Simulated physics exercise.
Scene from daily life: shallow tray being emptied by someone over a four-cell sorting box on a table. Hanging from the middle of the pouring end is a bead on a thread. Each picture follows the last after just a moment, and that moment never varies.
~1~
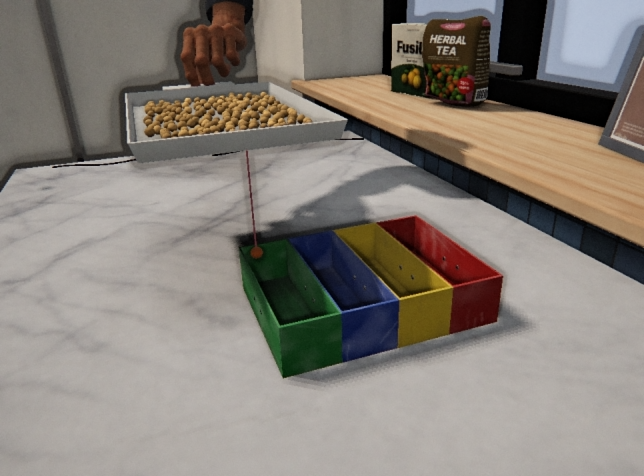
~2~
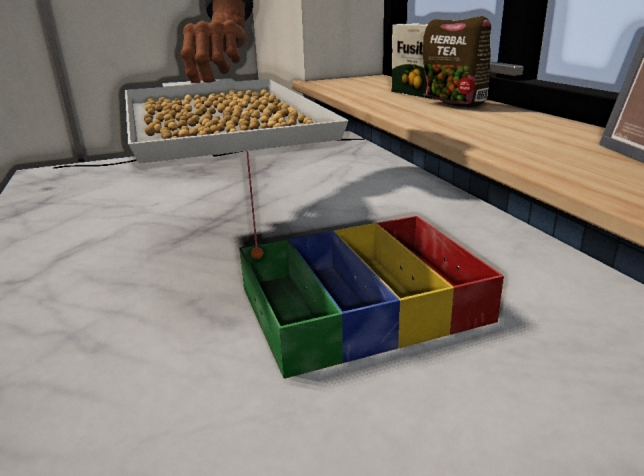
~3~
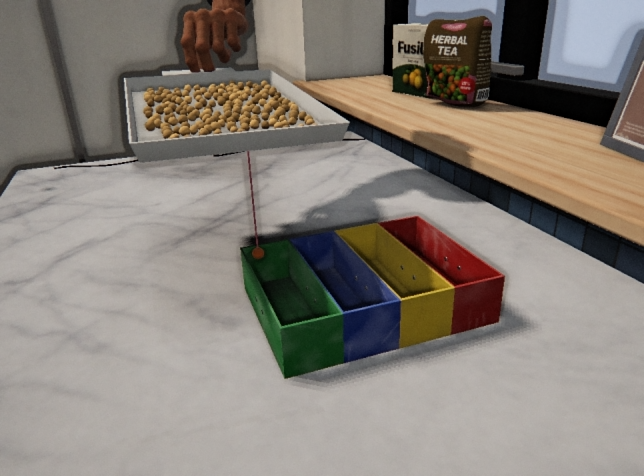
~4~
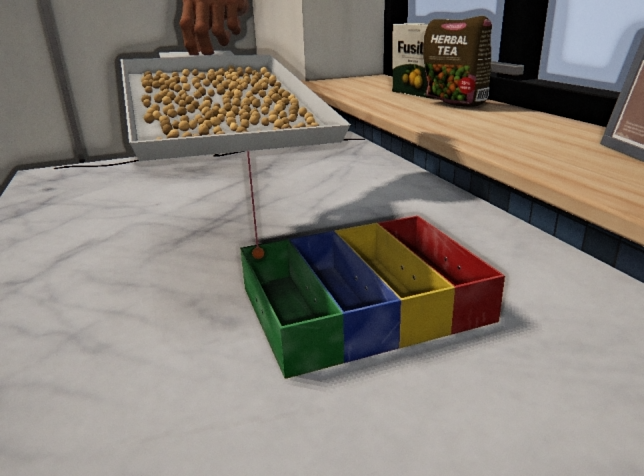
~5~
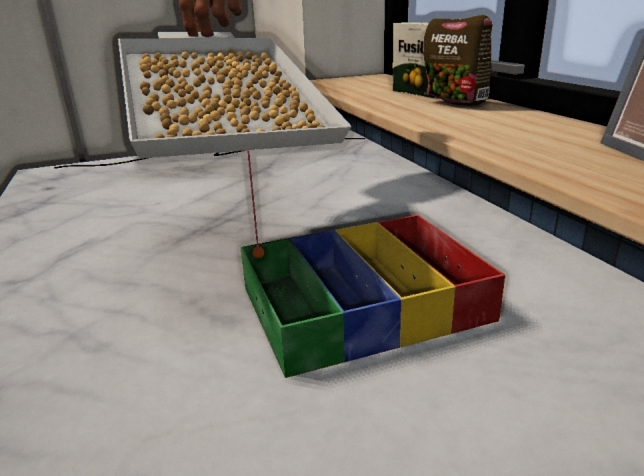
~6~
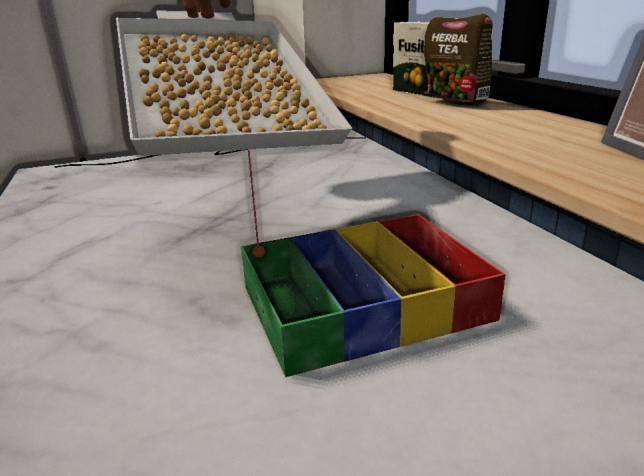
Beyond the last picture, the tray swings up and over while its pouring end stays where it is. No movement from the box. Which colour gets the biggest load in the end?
The blue cell gets the biggest load.
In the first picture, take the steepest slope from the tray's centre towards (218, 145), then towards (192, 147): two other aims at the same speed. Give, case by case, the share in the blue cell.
First case about 10 percent; second case about 0 percent.
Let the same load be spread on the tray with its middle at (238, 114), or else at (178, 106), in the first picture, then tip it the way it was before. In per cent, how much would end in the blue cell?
It would be about 40 per cent for the first and about 30 per cent for the second.
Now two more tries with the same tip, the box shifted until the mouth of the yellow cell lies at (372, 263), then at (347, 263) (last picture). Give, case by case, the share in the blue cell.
40 %, 30 %.
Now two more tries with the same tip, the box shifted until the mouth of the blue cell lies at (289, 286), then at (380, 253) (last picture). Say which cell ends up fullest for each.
First: The yellow one. Second: The green one.
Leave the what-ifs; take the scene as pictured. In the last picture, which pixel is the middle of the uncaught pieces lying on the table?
Look around (236, 366) in the last picture.
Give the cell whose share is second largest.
Ranked second: Green.
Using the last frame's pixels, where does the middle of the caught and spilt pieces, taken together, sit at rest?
The centre comes to rest near (337, 320).
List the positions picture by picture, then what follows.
In the first frame, corners of the pouring end (135, 141) and (340, 119), level; middle of the load (227, 118), dried chickpeas; bead on its thread (257, 253); green cell (311, 340); blue cell (370, 326); yellow cell (425, 313); red cell (476, 300).
In the second frame, corners of the pouring end (135, 141) and (341, 120), level; middle of the load (227, 116).
In the third frame, corners of the pouring end (136, 141) and (342, 121), tipped barely, lowest at the right corner; middle of the load (228, 111).
In the fourth frame, corners of the pouring end (137, 140) and (343, 123), tipped a little, lowest at the right corner; middle of the load (227, 102).
In the fifth frame, corners of the pouring end (137, 138) and (344, 124), tipped a little, lowest at the right corner; middle of the load (227, 93).
In the sixth frame, corners of the pouring end (138, 136) and (345, 126), tipped clearly, lowest at the right corner; middle of the load (228, 83); green cell (314, 339); blue cell (372, 325); yellow cell (427, 311); red cell (478, 299).
Just after the last frame, tray tipped steeply; almost all on the tray; just a few falling or outside the box.
A moment on, tray tipped right over; the larger part on the tray; about a tenth in the blue cell; about a tenth in the yellow cell; just a few in the green cell; about a tenth falling or outside the box.
Further on, tray tipped past a quarter turn; roughly half in the blue cell; roughly a quarter in the green cell; about a tenth in the yellow cell; just a few in the red cell; about a tenth falling or outside the box.
When it is over, tray tipped past a quarter turn; roughly half in the blue cell; roughly a quarter in the green cell; about a tenth in the yellow cell; just a few in the red cell; about a tenth outside the box.
